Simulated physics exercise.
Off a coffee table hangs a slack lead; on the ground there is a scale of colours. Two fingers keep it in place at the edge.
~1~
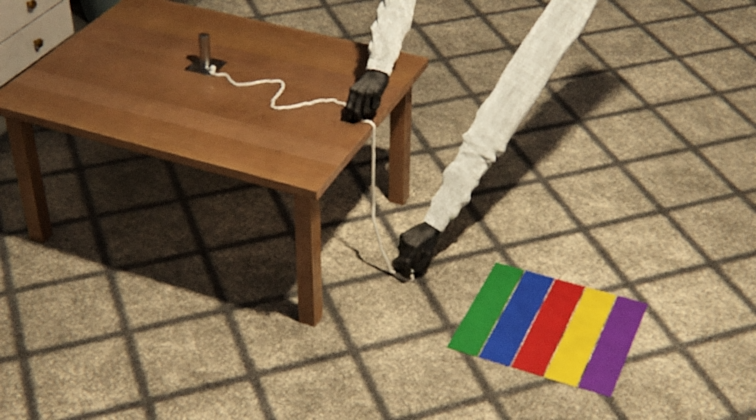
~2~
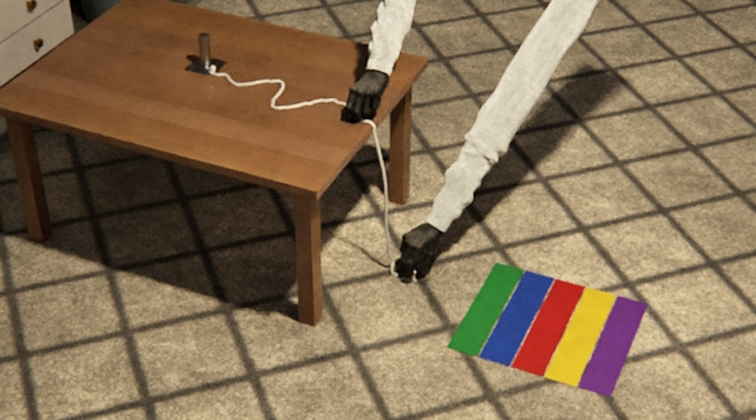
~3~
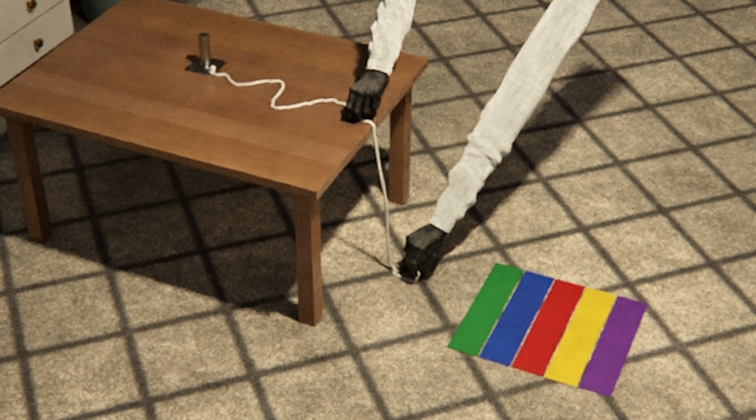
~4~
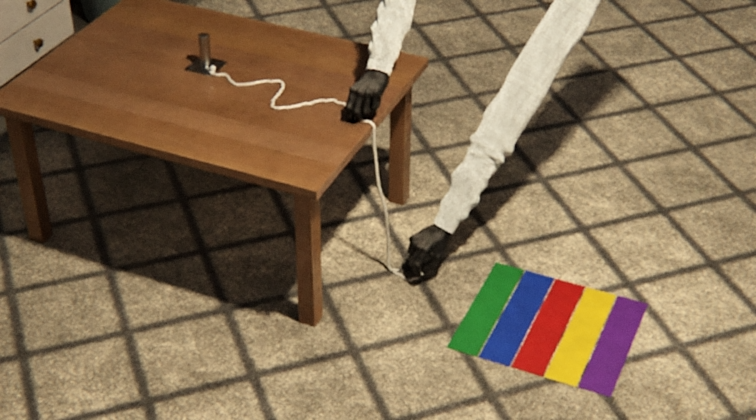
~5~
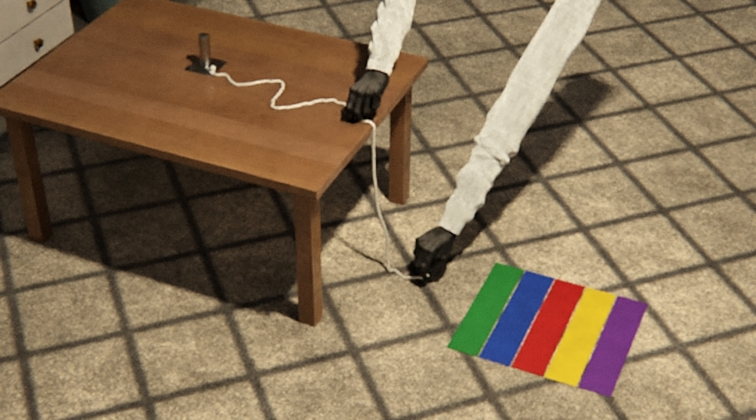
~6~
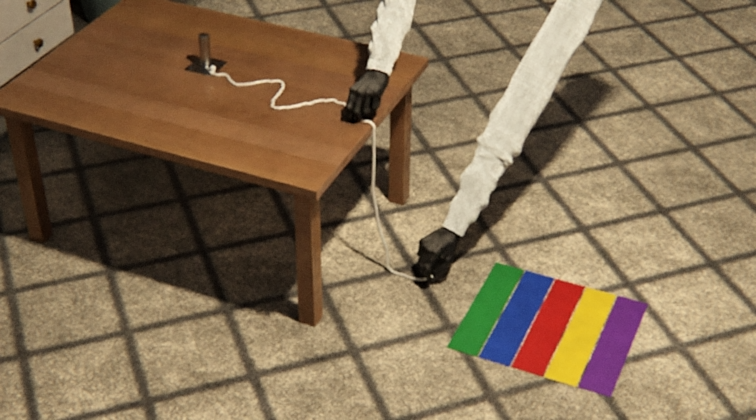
A gloved hand draws the end of a white cord slightly right across the floor.
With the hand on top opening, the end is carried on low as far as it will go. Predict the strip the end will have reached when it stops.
I would say the purple strip.
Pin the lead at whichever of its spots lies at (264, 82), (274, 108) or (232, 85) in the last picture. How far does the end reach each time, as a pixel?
Near (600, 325), (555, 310) and (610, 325).
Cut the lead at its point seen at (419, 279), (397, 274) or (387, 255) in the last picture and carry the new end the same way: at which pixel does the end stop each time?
The pixels are (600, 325) for the first, (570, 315) for the second and (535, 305) for the third.
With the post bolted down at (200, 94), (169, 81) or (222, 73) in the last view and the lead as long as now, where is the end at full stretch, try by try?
Per try, approx.: (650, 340); (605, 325); (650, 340).
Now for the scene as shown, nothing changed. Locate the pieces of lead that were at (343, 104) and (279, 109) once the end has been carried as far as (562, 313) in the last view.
First mark (383, 149), second mark (344, 108).
Soon after, end near (562, 313); over red.
After that, end near (601, 324); over yellow.
At the stop, end near (623, 330); over purple. It halts on the purple strip.
